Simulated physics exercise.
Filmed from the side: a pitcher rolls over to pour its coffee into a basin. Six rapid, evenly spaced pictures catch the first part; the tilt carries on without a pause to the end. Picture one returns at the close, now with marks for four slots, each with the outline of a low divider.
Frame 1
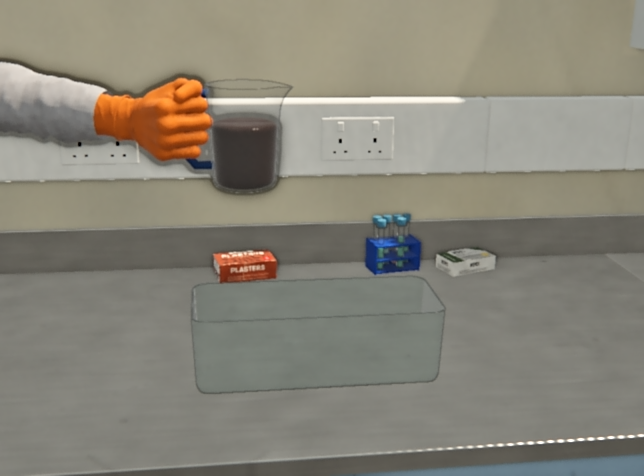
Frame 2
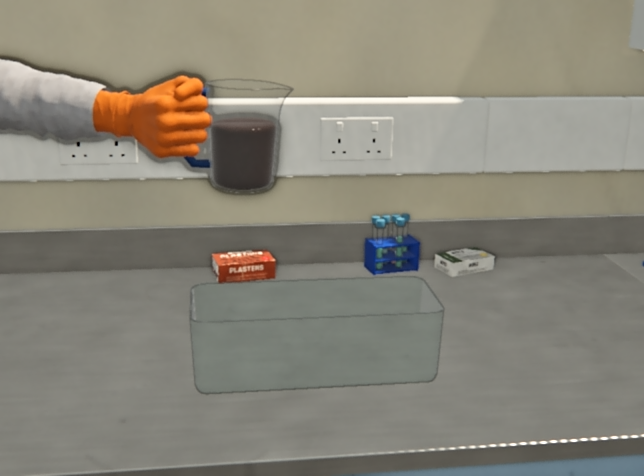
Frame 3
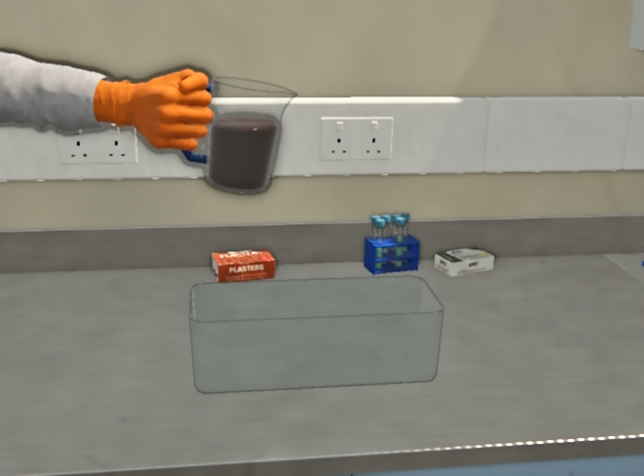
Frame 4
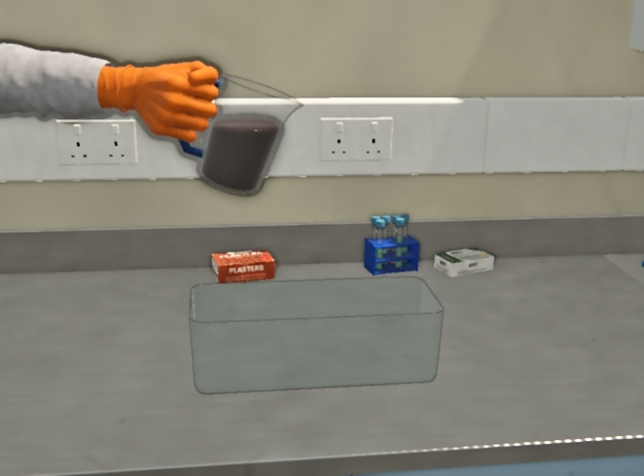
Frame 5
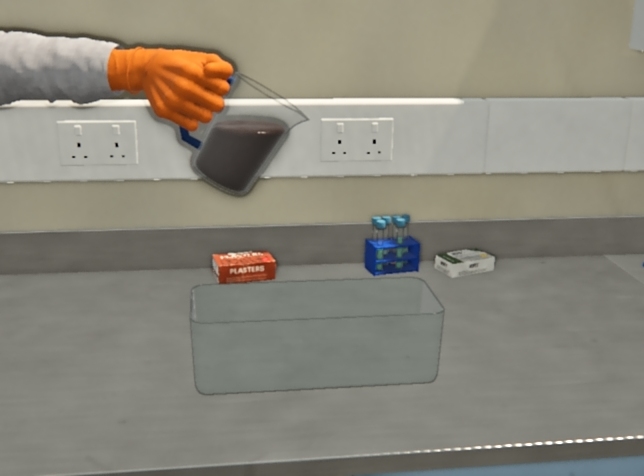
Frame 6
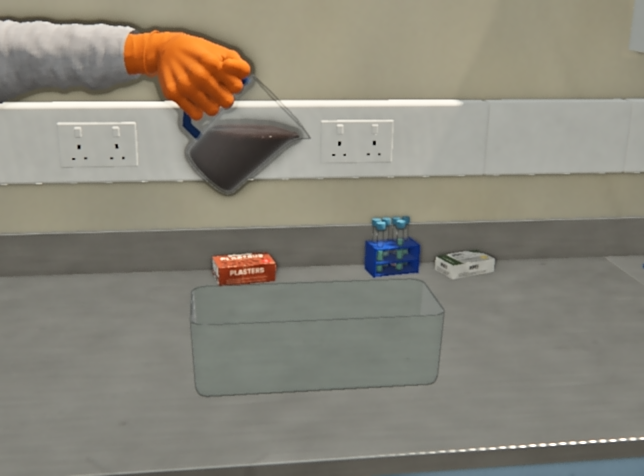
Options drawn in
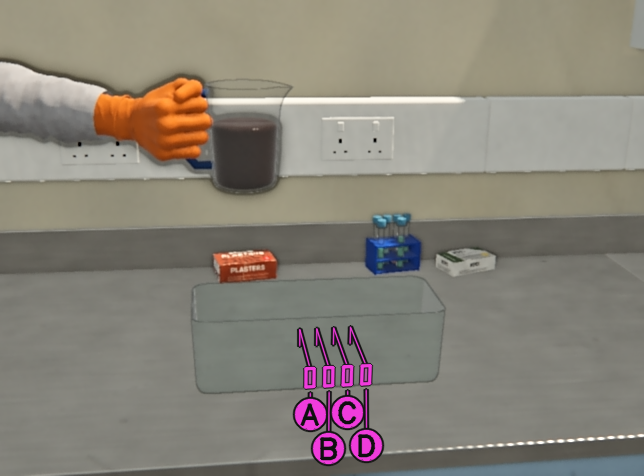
A clear pitcher of dark liquid, held by an orange-gloved hand at the left, starts upright above an empty transparent basin on a grey counter. The hand tilts it slowly at first, then more steeply to the right, and the liquid shifts toward the lip, with none leaving the pitcher.
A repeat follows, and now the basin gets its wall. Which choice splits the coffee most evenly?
The answer is slot D.
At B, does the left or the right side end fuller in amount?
The right one.
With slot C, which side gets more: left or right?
More ends on the right.
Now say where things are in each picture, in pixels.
Upright, lip at (292, 86); basin from (196, 391) to (438, 378); nothing has left yet.
Tipped about 2°, lip at (292, 88); nothing has left yet.
Tipped about 8°, lip at (297, 94); nothing has left yet.
Tipped about 18°, lip at (303, 104); nothing has left yet.
Tipped about 31°, lip at (308, 118); nothing has left yet.
Tipped about 46°, lip at (310, 137); nothing has left yet.
On the marked copy, A at (310, 392); B at (329, 391); C at (347, 390); D at (366, 389).
With A, about 14 % ends left of the wall and 80 % right of it; 6 % is lost outside.
With B, about 12 % ends left of the wall and 83 % right of it; 5 % is lost outside.
With C, about 23 % ends left of the wall and 72 % right of it; 4 % is lost outside.
With D, about 52 % ends left of the wall and 45 % right of it; 3 % is lost outside.
